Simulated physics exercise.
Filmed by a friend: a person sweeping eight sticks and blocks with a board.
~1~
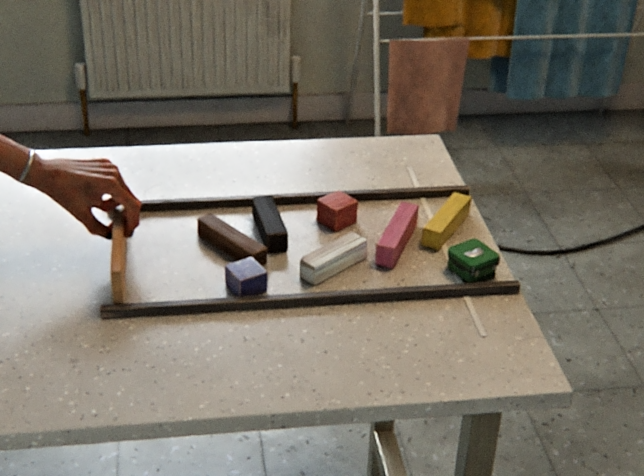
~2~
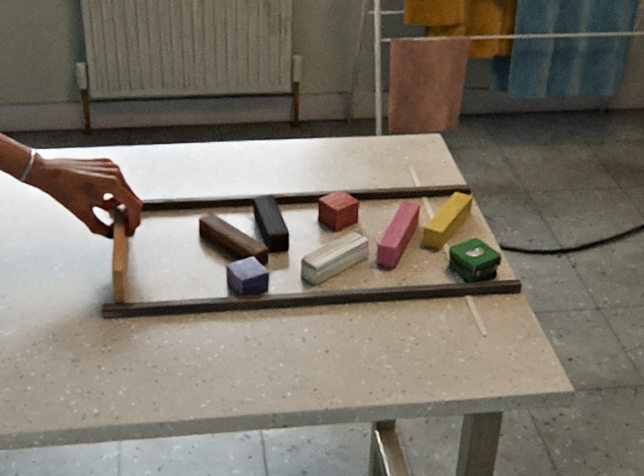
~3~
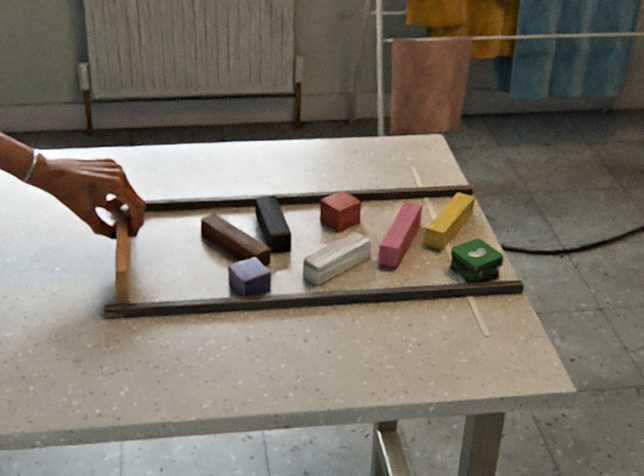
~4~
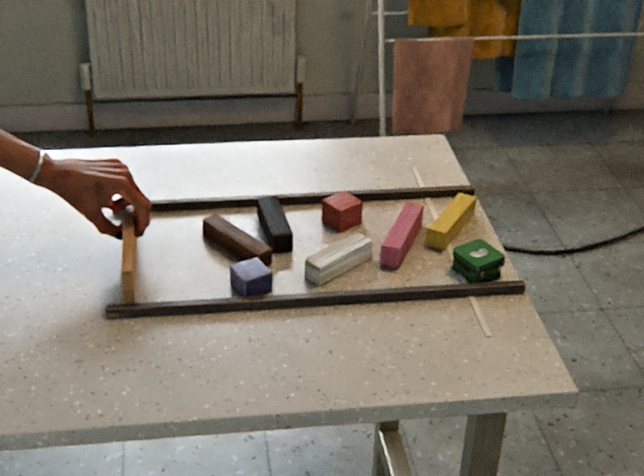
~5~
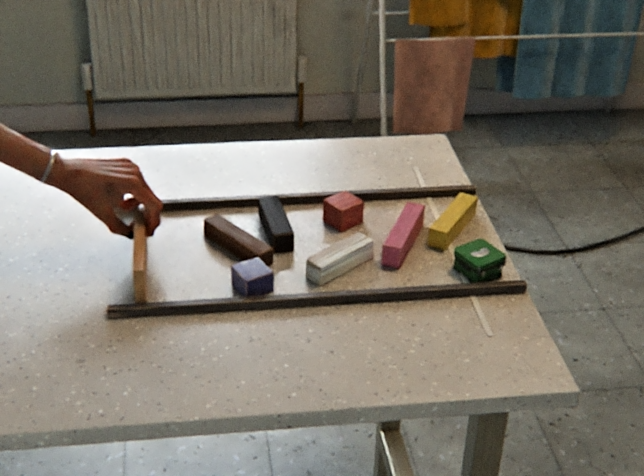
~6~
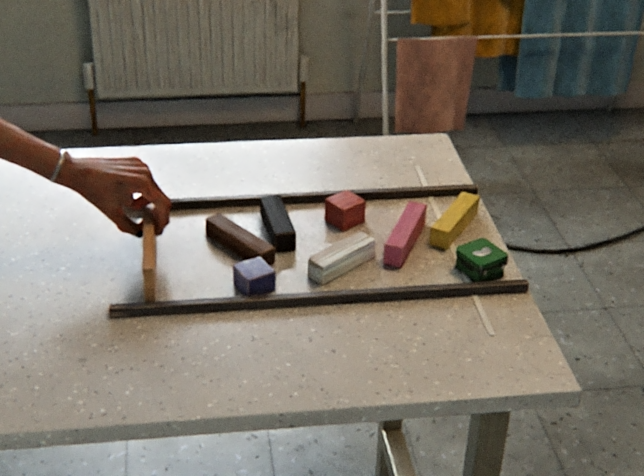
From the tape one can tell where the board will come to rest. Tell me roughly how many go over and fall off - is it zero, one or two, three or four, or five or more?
It sends over the edge three or four pieces.
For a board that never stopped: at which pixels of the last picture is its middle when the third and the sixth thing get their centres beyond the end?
First about (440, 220), next about (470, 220).
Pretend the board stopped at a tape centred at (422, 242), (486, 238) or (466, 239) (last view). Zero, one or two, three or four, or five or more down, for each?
Counts as listed: One or two / five or more / more than four.
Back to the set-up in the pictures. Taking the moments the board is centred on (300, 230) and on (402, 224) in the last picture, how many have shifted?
Moved so far: 5, later 8.
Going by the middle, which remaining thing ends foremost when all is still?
Closest at the end: The red block.
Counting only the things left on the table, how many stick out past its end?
The total here is 2.
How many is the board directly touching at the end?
Count: 2.
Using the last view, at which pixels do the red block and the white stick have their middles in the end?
First object about (491, 203); second object about (499, 242).
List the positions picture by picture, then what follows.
Green case (472, 262); yellow bar (447, 221); pink bar (398, 234); board (119, 239); tape (442, 241), in the first frame.
Yellow bar (448, 220); brown stick (233, 240), in the second frame.
Pink bar (401, 235); black stick (273, 224), in the third frame.
Green case (477, 263); blue block (251, 278), in the fourth frame.
Yellow bar (453, 221); board (141, 239), in the fifth frame.
Green case (481, 262); yellow bar (455, 220); pink bar (406, 234); board (150, 238); tape (450, 240), in the sixth frame.
Soon after, none off yet; green case at rest near (481, 262); yellow bar at rest near (455, 220); pink bar at rest near (406, 234).
After that, none off yet; green case at rest near (481, 262); yellow bar moving near (462, 221); pink bar displaced a little near (434, 236).
In the end, the number that fall off is three or four; gone, pink bar, yellow bar and green case.
